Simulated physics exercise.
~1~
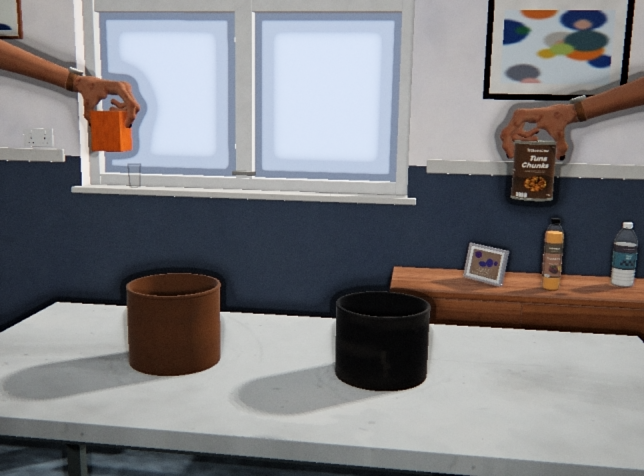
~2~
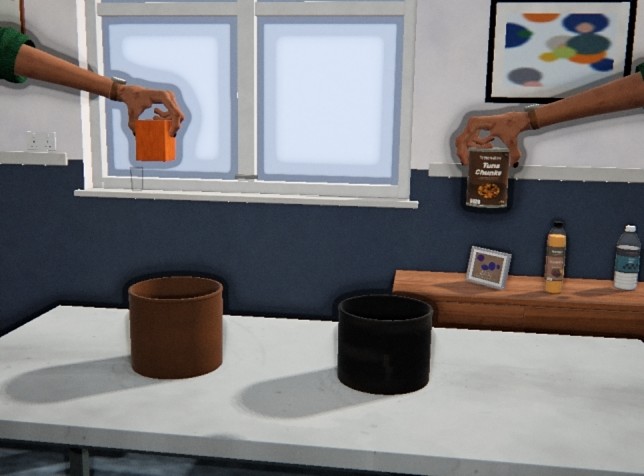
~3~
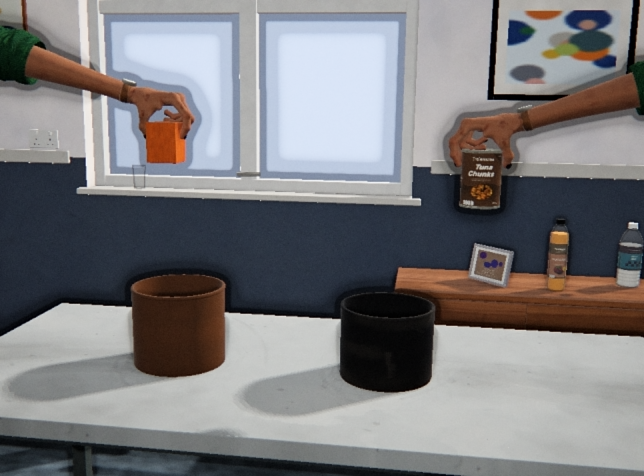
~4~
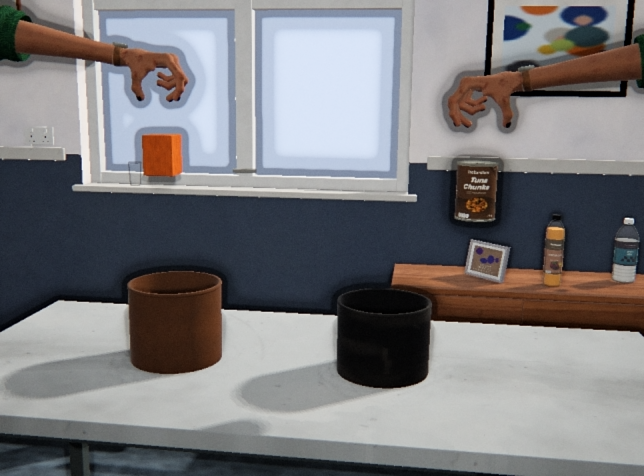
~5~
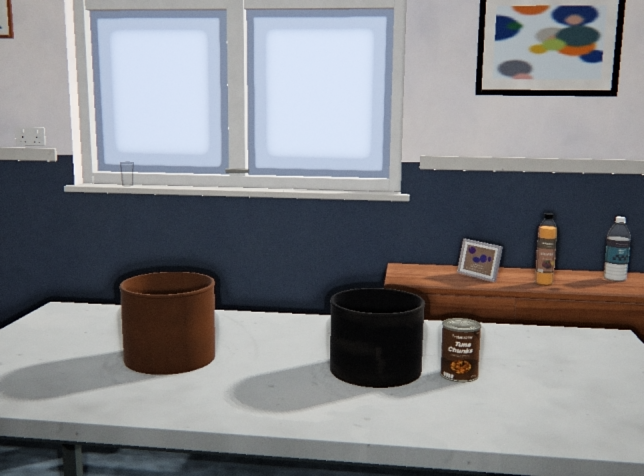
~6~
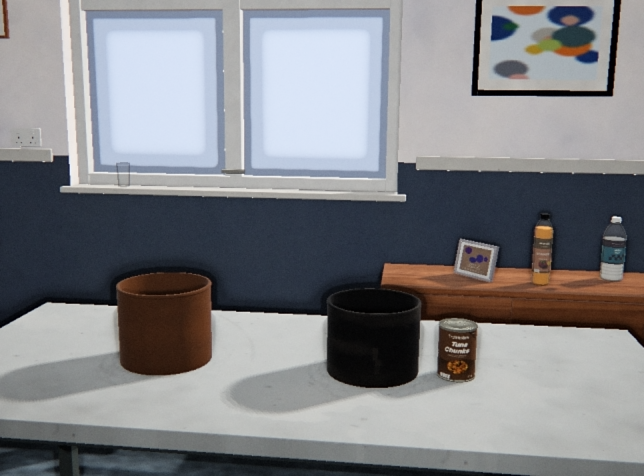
In a room with a pale table, two hands carried an orange block and a brown tin inward above two round containers, then let go; the block dropped into the brown container, while the tin landed upright on the table beside the black one.
